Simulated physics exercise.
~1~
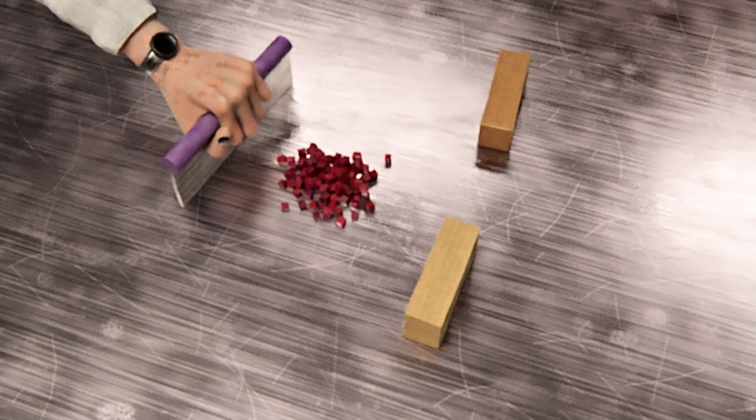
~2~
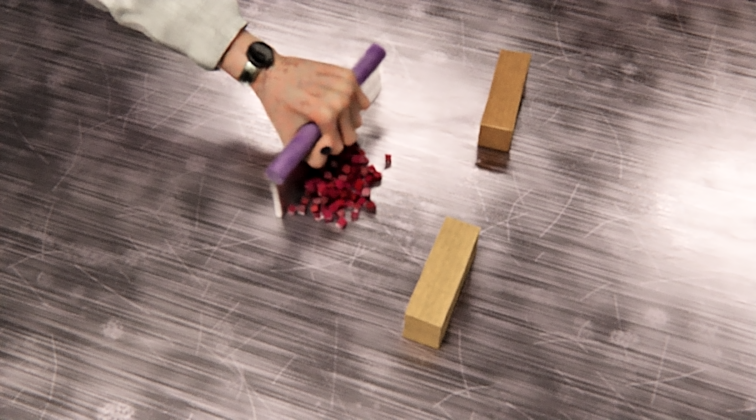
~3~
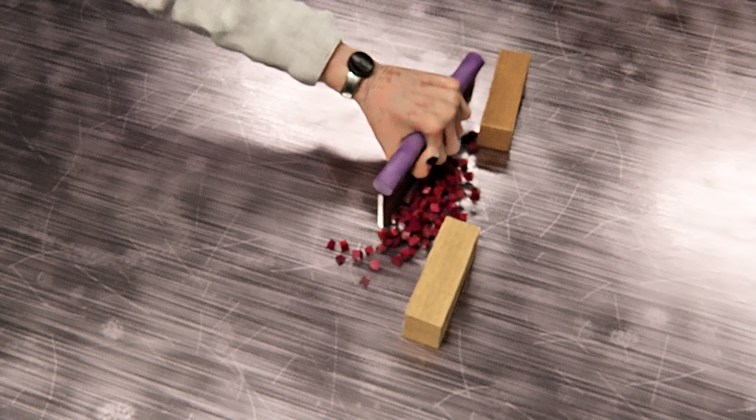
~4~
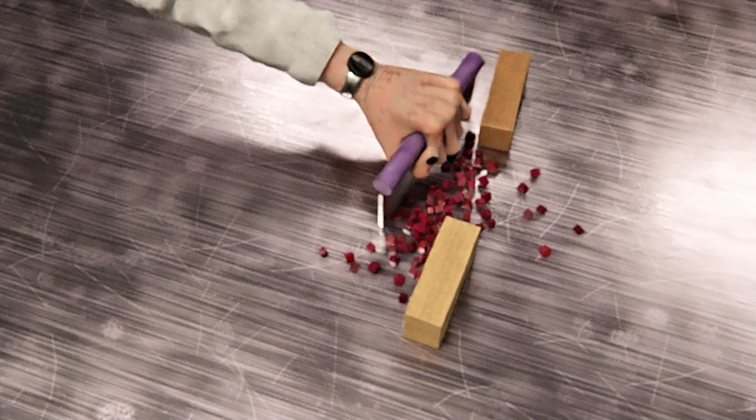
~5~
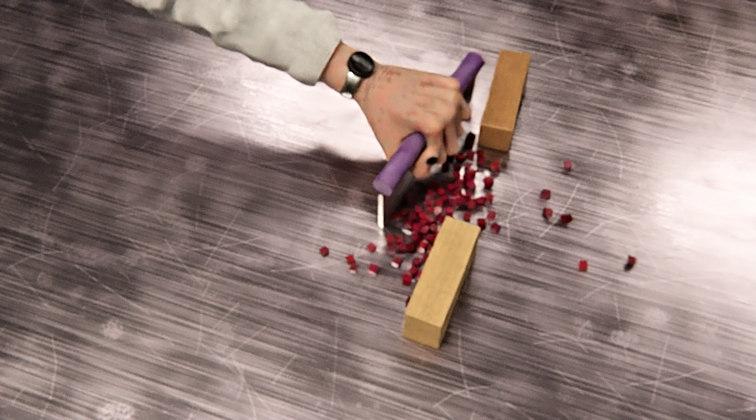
A hand gripping a purple-handled scraper pushed a pile of small dark red cubes rightward across a scratched metal surface toward two wooden blocks, then stopped just short, leaving most cubes bunched before the gap while some scattered through beyond it.
